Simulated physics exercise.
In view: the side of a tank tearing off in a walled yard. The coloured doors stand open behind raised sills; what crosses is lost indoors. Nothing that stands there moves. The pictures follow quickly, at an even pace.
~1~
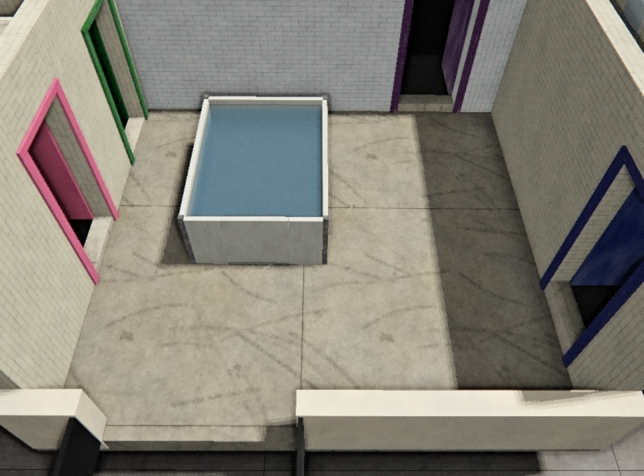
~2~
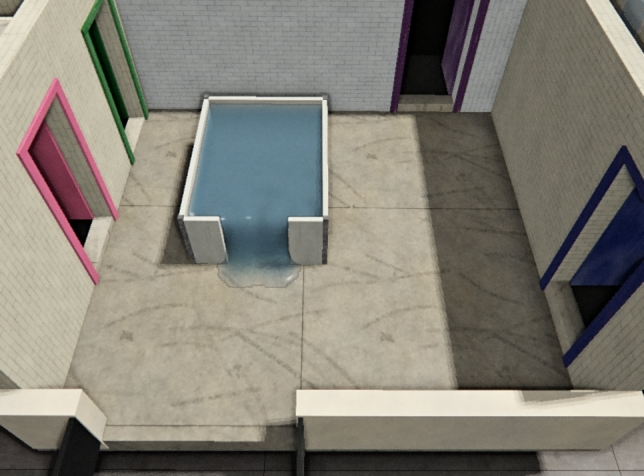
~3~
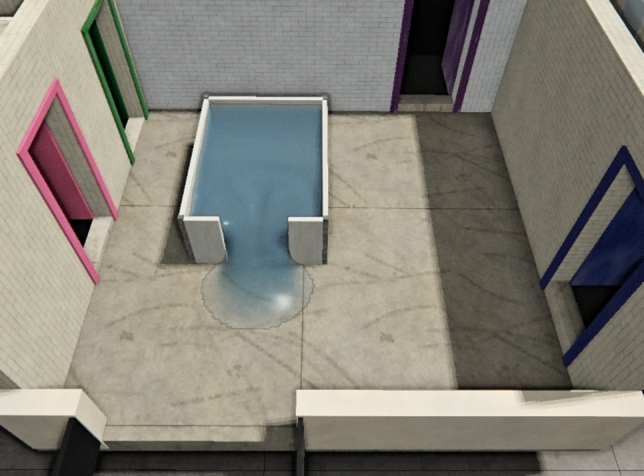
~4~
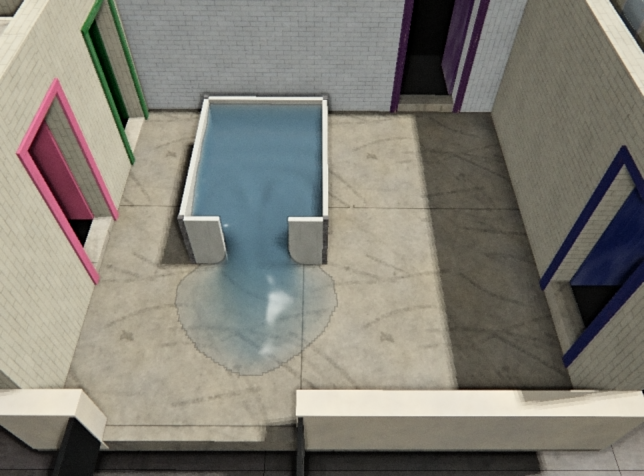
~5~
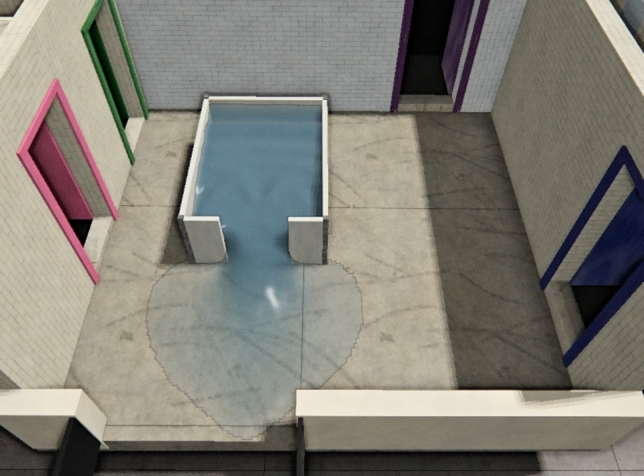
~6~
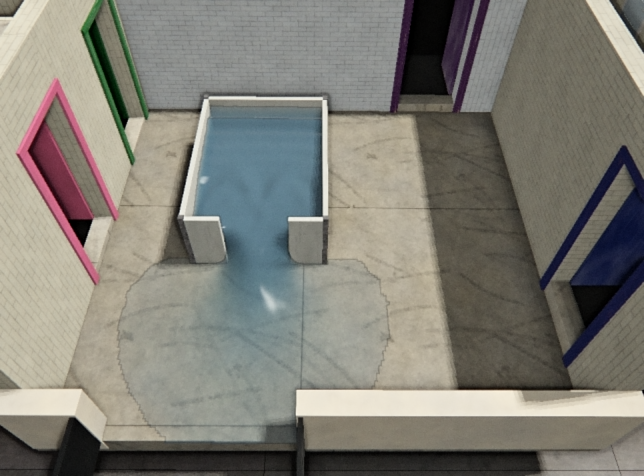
In a walled yard with coloured open doors, a tank of still water loses part of its near side, and water pours through the gap, spreading across the paved floor in a widening sheet toward the low front wall.
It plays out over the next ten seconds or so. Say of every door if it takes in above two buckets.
In the end: The green door holds within the limit; the purple door holds within the limit; the blue door holds within the limit; the pink door holds within the limit.
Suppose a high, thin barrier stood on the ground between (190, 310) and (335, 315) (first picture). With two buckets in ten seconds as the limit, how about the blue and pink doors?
Then: The blue one takes less; the pink one passes that mark.
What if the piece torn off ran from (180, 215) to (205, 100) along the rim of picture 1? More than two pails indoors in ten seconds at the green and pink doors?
One by one: The green door is over, the pink door is over.
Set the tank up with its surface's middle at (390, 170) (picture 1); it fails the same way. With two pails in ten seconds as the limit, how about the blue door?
One by one: Blue keeps below it.
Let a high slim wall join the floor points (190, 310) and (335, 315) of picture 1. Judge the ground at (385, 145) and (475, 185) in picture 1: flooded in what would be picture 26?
As listed: Free of water, covered.
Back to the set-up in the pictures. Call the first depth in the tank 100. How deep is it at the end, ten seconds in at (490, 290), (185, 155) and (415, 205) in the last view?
Roughly 4, 4 and 6 per cent, in turn.
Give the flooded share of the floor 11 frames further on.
Near 30 in a hundred.
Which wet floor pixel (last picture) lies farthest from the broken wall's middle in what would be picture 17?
I would point to (570, 418).
A moment on, water covers 30 % of the floor; the green door not reached, the purple door not reached, the blue door not reached, the pink door not reached.
Next, water covers 30 % of the floor; the green door not reached, the purple door not reached, the blue door wet at the sill, nothing in, the pink door wet at the sill, nothing in.
Then, water covers 45 % of the floor; the green door not reached, the purple door not reached, the blue door wet at the sill, nothing in, the pink door wet at the sill, nothing in.
Later, water covers 80 % of the floor; the green door not reached, the purple door wet at the sill, nothing in, the blue door wet at the sill, nothing in, the pink door wet at the sill, nothing in.
In the end, water covers 95 % of the floor; the green door wet at the sill, nothing in, the purple door wet at the sill, nothing in, the blue door wet at the sill, nothing in, the pink door wet at the sill, nothing in.
